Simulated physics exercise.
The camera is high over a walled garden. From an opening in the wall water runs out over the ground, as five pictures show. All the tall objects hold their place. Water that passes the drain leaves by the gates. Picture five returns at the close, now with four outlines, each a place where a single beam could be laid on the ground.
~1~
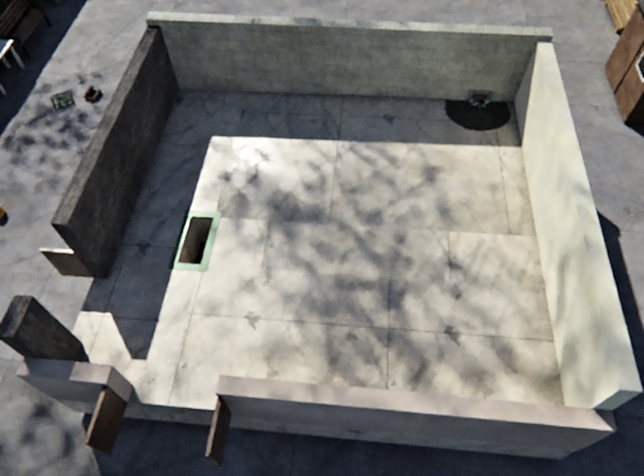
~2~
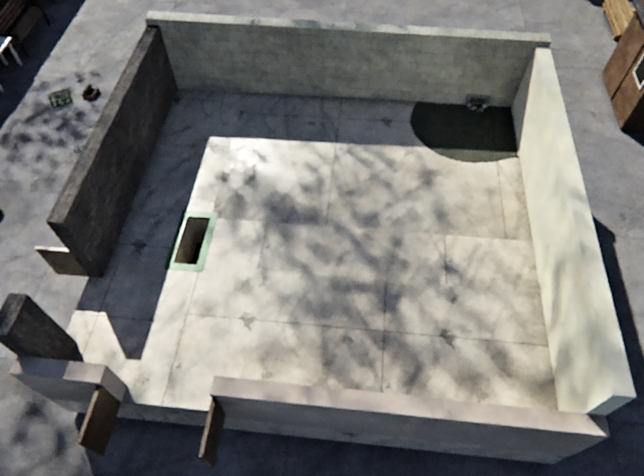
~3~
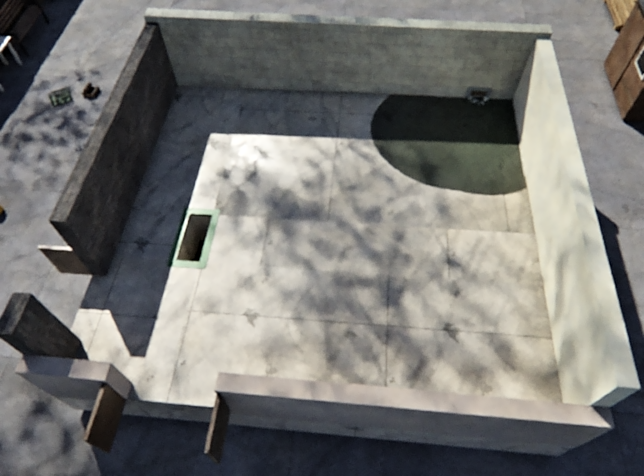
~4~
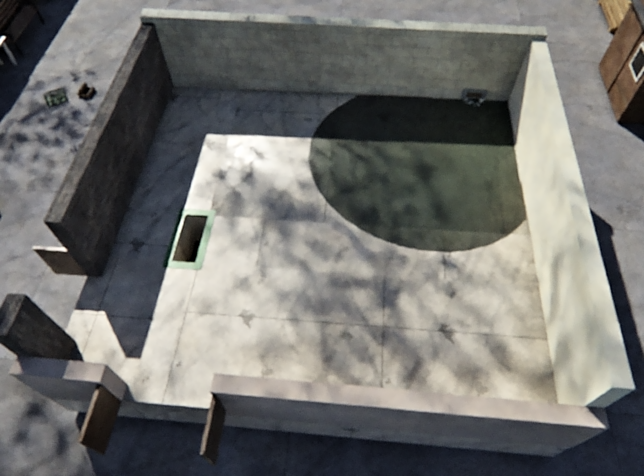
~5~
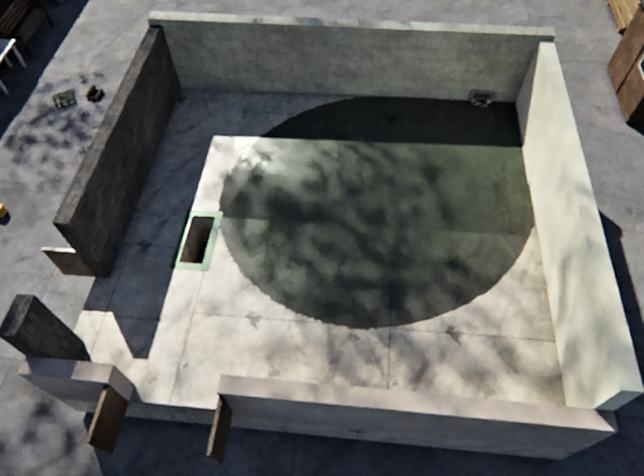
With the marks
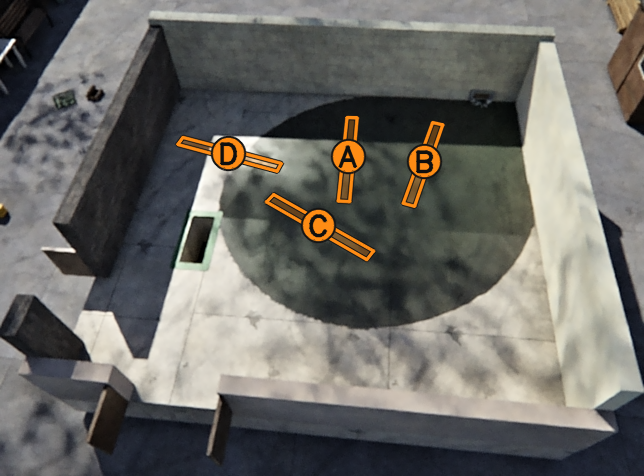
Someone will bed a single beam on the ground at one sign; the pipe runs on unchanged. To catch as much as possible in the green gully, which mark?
Place D.
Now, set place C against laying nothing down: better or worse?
Place C is worse.
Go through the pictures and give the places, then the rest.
In the first frame, outfall at (479, 96); green gully at (196, 240); open gate at (181, 390); open gate at (96, 310); front seen at (506, 121), 2 % of the ground wet; green gully still dry.
In the second frame, front seen at (462, 157), 6 % of the ground wet; green gully still dry.
In the third frame, front seen at (453, 188), 13 % of the ground wet; green gully still dry.
In the fourth frame, front seen at (334, 204), 26 % of the ground wet; green gully still dry.
In the fifth frame, front seen at (246, 265), 47 % of the ground wet; green gully still dry.
On the marked copy, A from (343, 201) to (352, 117); B from (408, 204) to (437, 123); C from (270, 198) to (370, 255); D from (180, 140) to (279, 167).
For place A, about 10 % of the stream goes into the green gully, about 89 % out by the gates.
For place B, about 12 % of the stream goes into the green gully, about 88 % out by the gates.
For place C, about 13 % of the stream goes into the green gully, about 86 % out by the gates.
For place D, about 23 % of the stream goes into the green gully, about 76 % out by the gates.
